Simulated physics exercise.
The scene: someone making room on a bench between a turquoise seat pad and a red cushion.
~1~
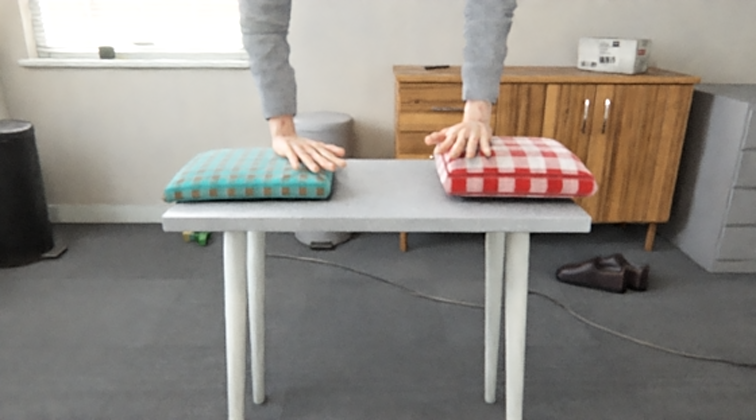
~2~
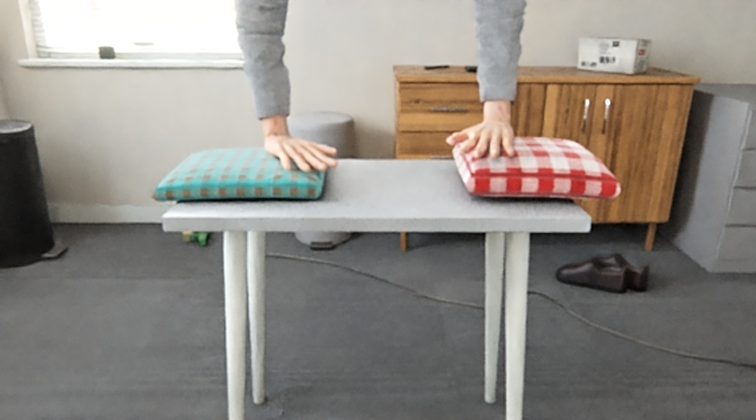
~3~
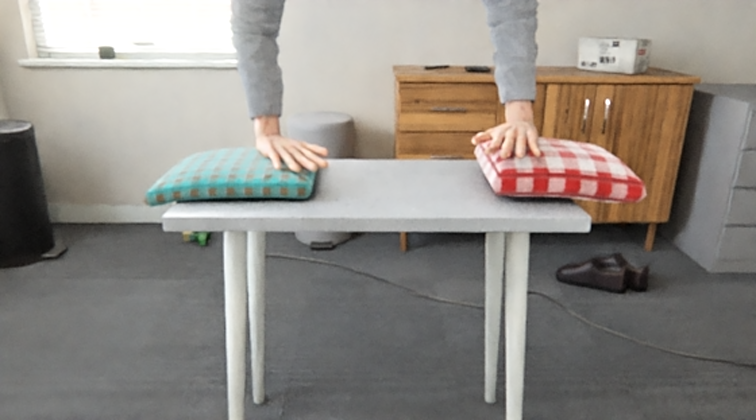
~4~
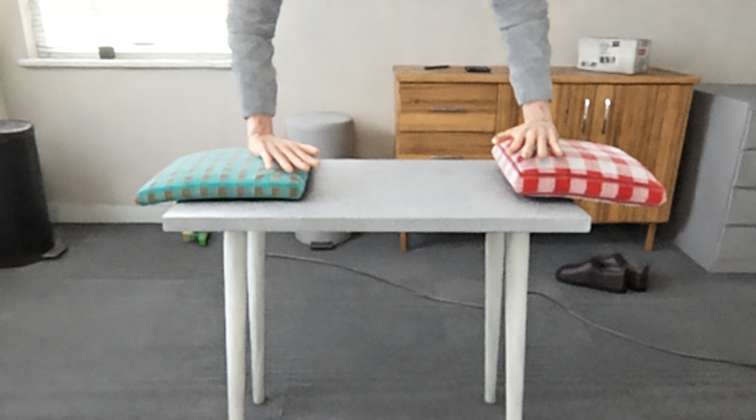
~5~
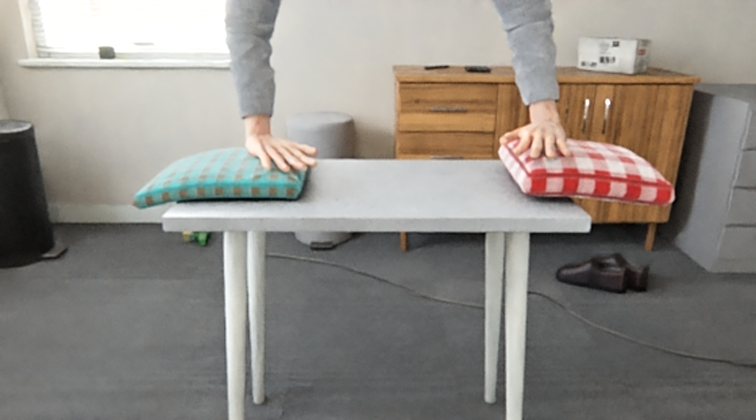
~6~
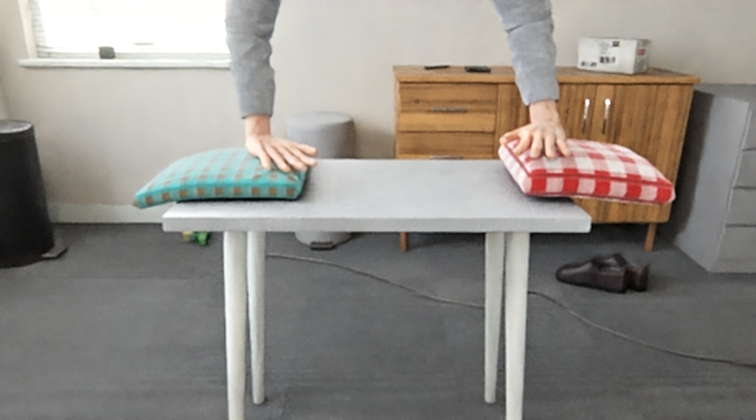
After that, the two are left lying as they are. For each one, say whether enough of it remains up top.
As I see it, the turquoise seat pad does not leave, the red cushion does not stay.
Then, 0.36 s after the last picture, seat pad lying still; cushion falling near (590, 246).
Then, 0.64 s after the last picture, seat pad lying still; cushion on the floor near (613, 411).
At rest, seat pad lying still; cushion on the floor. The turquoise seat pad stays up there and the red cushion tips over and falls.
